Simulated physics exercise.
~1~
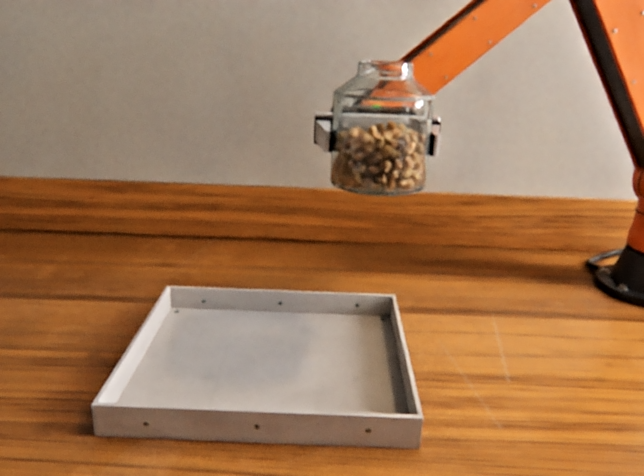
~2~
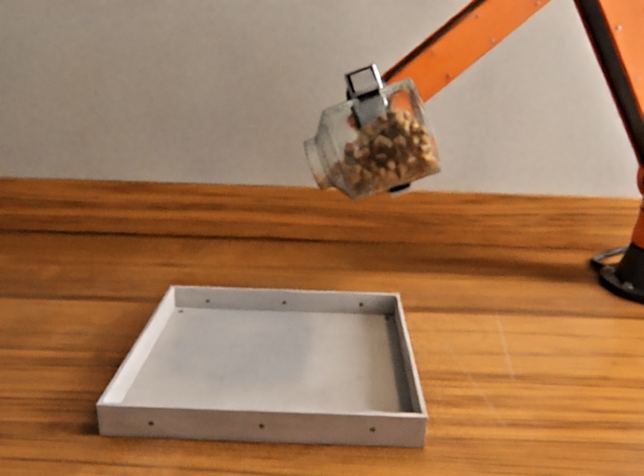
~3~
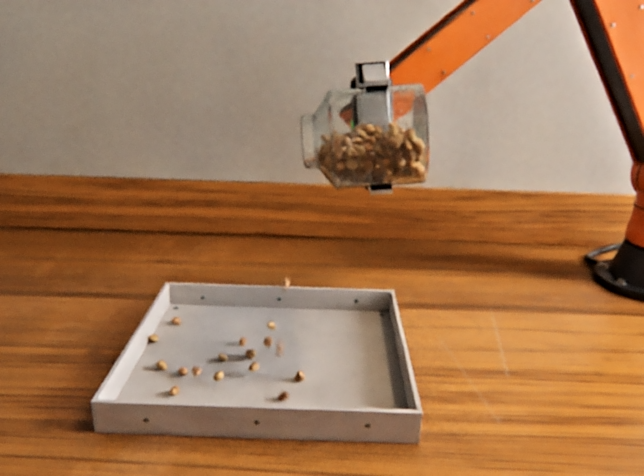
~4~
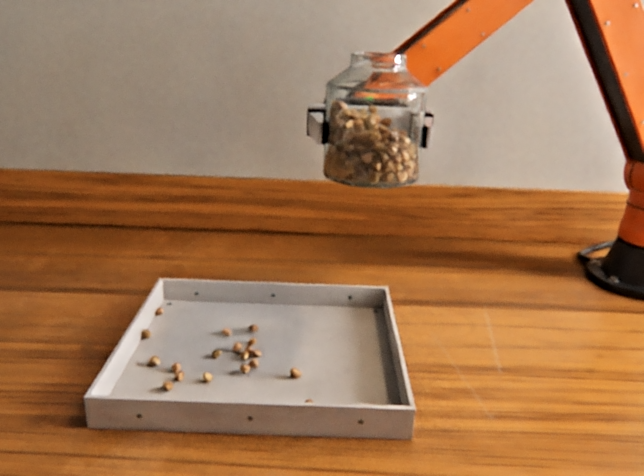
An orange robot arm held a glass jar of dried beans above a shallow gray tray, tipped it onto its side toward the left so that some beans scattered into the tray, then turned it upright again with most still inside.
